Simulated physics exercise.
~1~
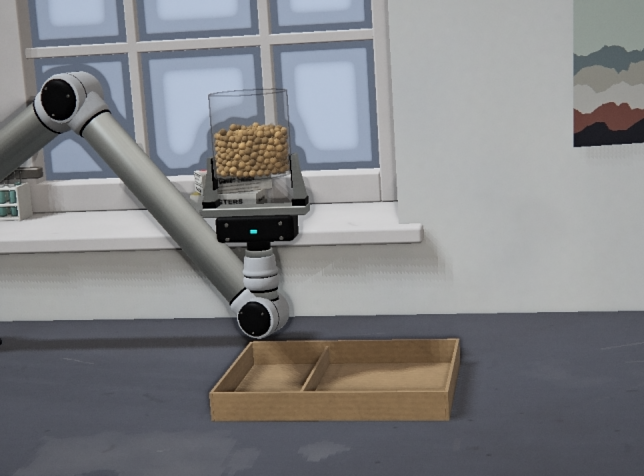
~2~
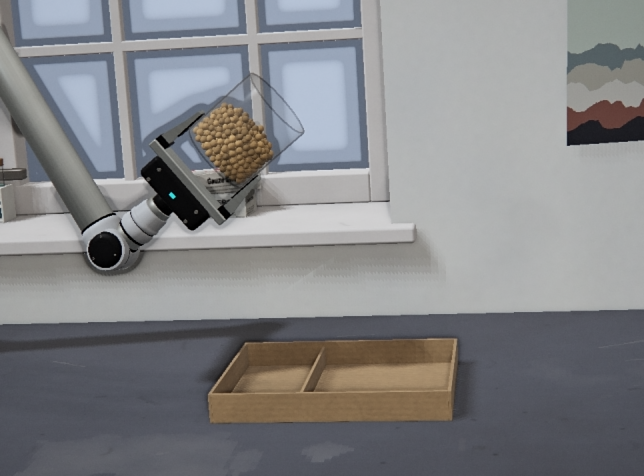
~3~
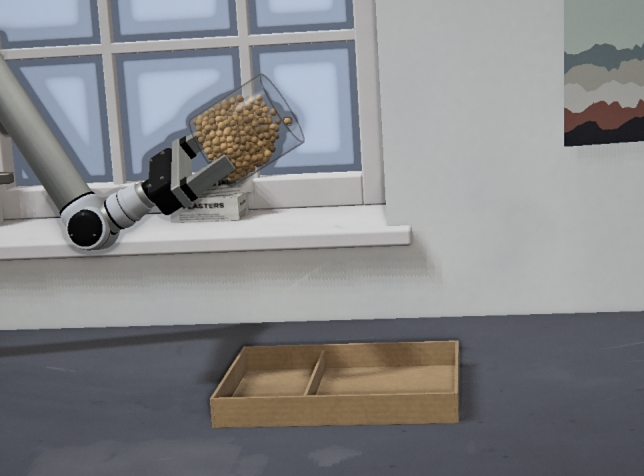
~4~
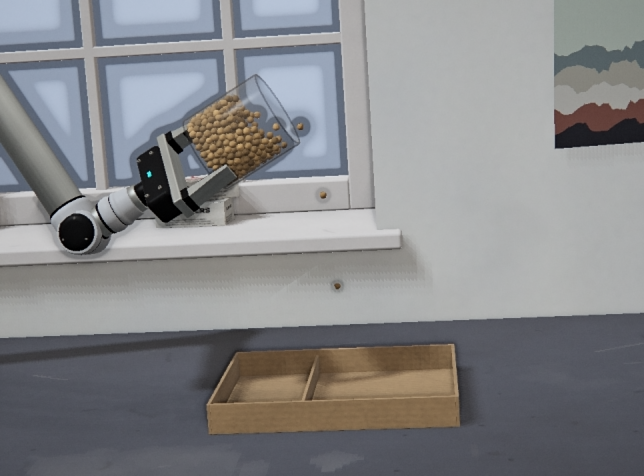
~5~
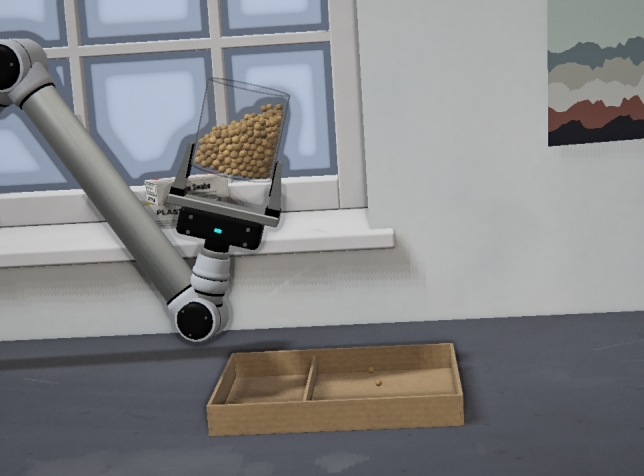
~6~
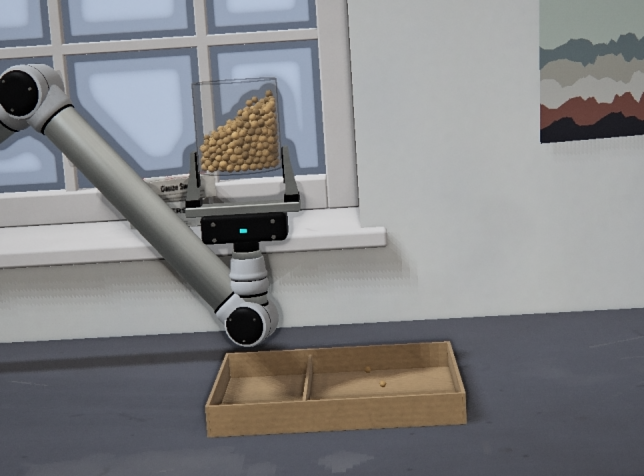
A clear tumbler full of dried chickpeas was tipped far to the right by a robot arm until a few fell toward the divided tray below, then it was turned upright again, still mostly full, its chickpeas heaped up to the right.
